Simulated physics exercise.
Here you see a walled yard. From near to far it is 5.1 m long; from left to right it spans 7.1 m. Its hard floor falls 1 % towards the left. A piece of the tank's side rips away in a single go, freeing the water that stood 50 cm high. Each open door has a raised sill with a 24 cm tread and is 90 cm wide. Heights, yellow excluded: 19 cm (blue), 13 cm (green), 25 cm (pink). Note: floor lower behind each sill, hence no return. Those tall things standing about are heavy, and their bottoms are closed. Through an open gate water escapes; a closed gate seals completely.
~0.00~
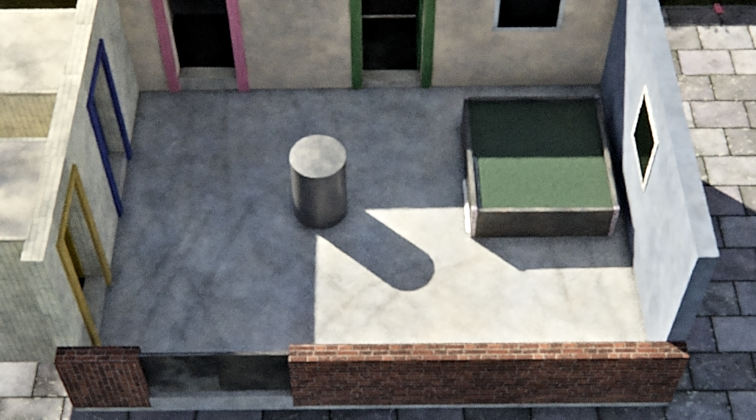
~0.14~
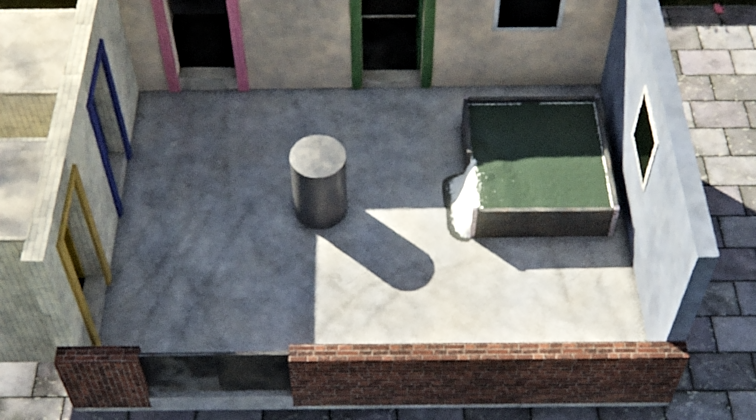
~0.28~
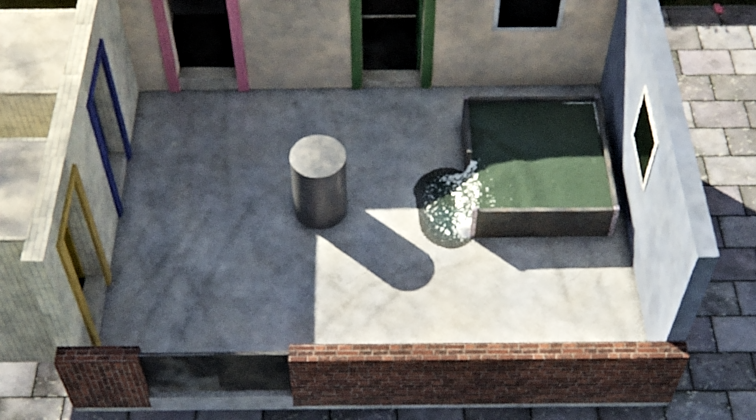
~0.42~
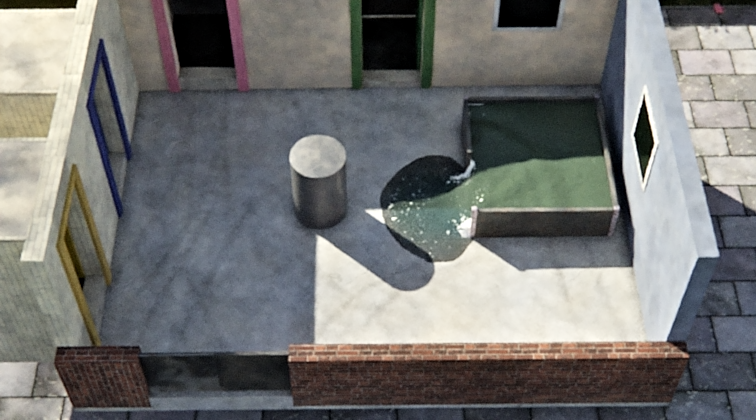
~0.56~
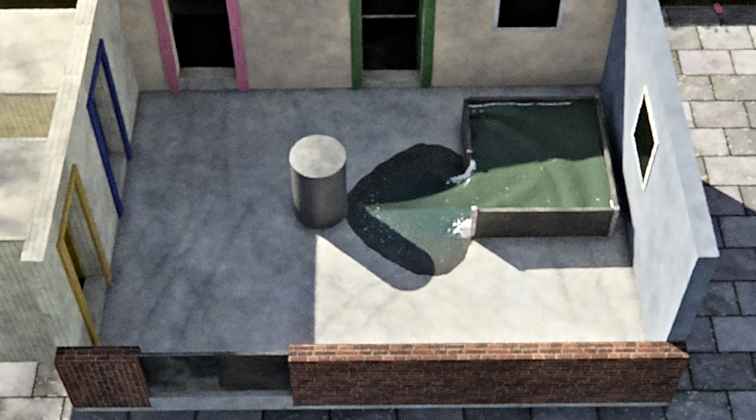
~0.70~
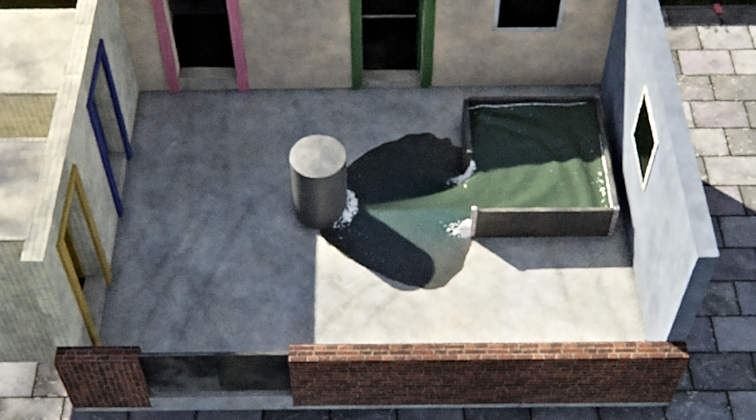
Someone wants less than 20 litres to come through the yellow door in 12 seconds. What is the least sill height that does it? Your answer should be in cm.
It needs to be around 11.5 cm high.
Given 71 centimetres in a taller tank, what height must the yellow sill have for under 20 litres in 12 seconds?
18 cm.
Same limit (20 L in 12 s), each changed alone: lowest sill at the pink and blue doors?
Close to 6.5 cm (pink) and close to 11.0 cm (blue).
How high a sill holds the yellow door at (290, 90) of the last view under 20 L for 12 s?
It needs roughly 9.5 cm.
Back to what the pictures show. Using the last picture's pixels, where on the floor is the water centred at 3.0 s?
Around (396, 208).
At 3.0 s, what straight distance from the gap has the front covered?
Close to 5.6 metres, I'd say.
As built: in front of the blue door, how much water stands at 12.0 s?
It comes to about 10.5 centimetres deep.
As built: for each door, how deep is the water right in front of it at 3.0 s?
At the blue door the depth is 0 cm, at yellow 12 cm, at green 1 cm and at pink 9 cm.
After 1.4 s water covers 25 % of the floor, deepest (30 cm) near (465, 218); it has not reached the yellow door.
After 3.0 s water covers 55 % of the floor, deepest (31 cm) near (93, 382); 12 cm at the yellow door, 0 litres in over its 26 cm sill.
After 12.0 s water covers 90 % of the floor, deepest (11 cm) near (126, 174); 9 cm at the yellow door, 0 litres in over its 26 cm sill.
At the yellow door as built, the water arrived by 2.4 s and peaked near 18 cm at 3.6 s.
Run again over the same 12 s with other heights there, 40 litres in over 10 cm, 9 litres over 13.5 cm. The limit of 20 litres is kept from about 11.5 cm up.
